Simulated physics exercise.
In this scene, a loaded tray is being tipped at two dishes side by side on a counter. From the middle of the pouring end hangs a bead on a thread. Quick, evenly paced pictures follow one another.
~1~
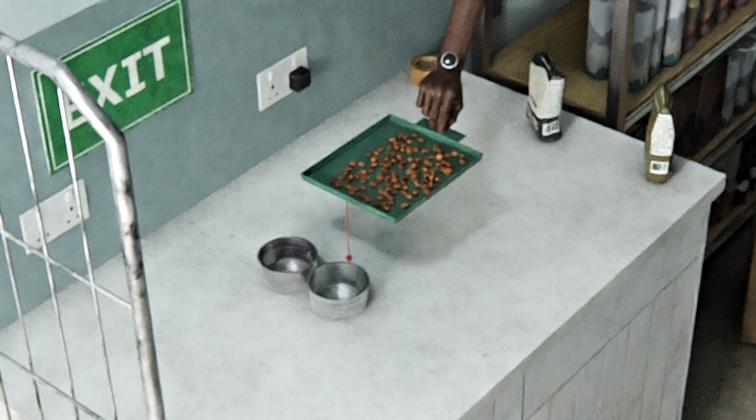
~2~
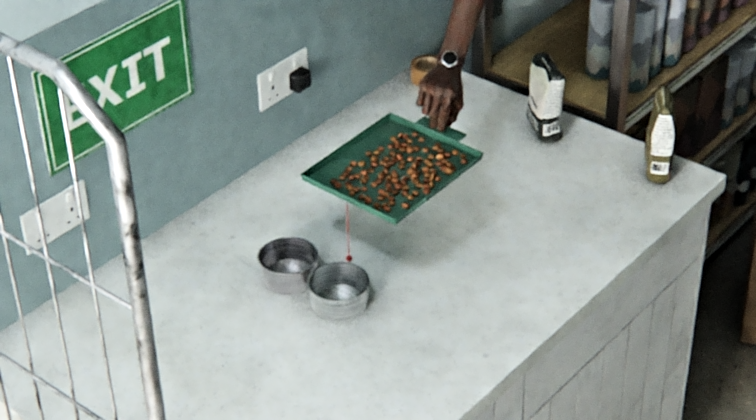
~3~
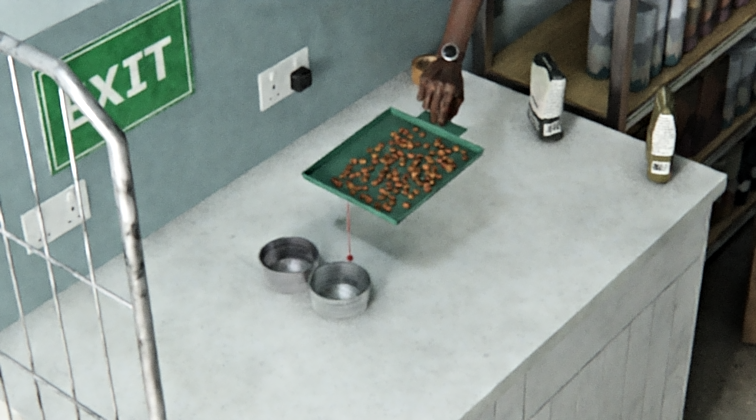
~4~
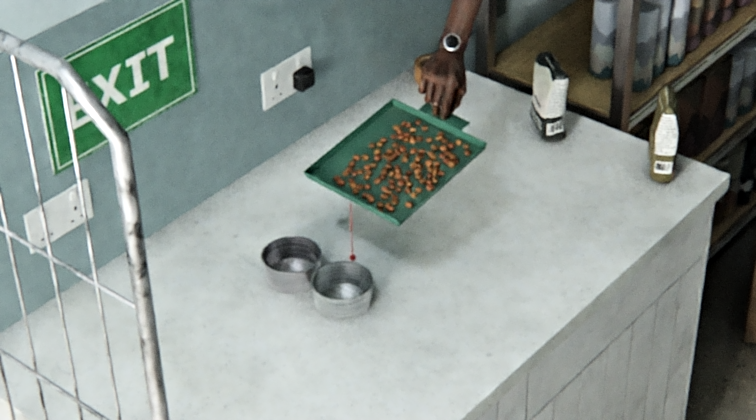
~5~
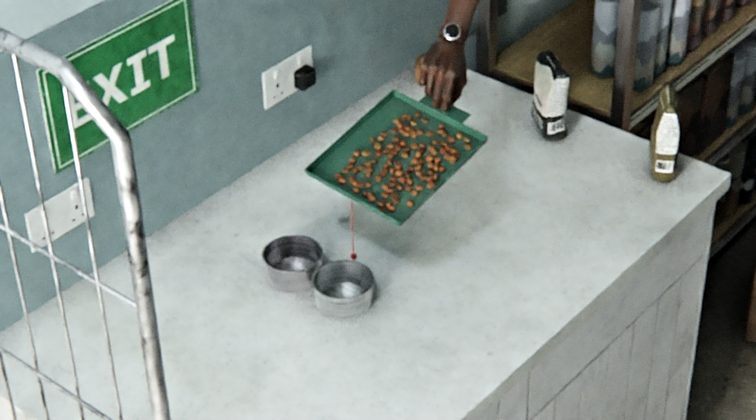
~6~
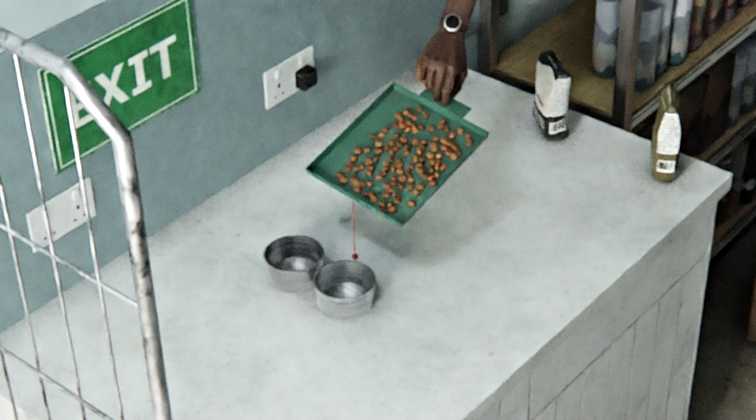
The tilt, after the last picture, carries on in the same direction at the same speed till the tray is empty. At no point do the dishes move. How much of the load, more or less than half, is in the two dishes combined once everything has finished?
By the end, the dishes are holding not even half of the load, I'd say.
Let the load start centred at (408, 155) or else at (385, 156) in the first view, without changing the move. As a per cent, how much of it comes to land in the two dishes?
It's 20 percent the first time and 30 percent the second.
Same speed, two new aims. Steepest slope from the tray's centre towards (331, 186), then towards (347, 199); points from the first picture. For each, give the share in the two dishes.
Lab note: Case 1 near 60 %, case 2 near 70 %.
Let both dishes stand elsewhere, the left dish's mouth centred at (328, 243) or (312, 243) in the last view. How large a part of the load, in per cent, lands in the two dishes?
20 %, then 20 %.
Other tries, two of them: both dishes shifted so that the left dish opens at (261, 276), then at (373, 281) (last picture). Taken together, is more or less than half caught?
Result, first place: Not as much as half; second place: Exceeding half.
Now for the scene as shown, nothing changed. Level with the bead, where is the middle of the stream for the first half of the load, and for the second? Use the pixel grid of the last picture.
Roughly (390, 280) first, then roughly (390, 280).
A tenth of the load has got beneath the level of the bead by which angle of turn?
Approx. 70° from level.
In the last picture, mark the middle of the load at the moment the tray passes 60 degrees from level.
(387, 204).
Shortly afterwards, tray tipped steeply; all but a few on the tray; a little in the air.
Next, tray tipped right over; a little on the tray; a little in the right dish; near two thirds outside both; near a quarter in the air.
Some moments later, tray tipped past a quarter turn; a little in the right dish; the bulk outside both.
In the end, tray tipped past a quarter turn; a little in the right dish; none at all in the left dish; the bulk outside both.
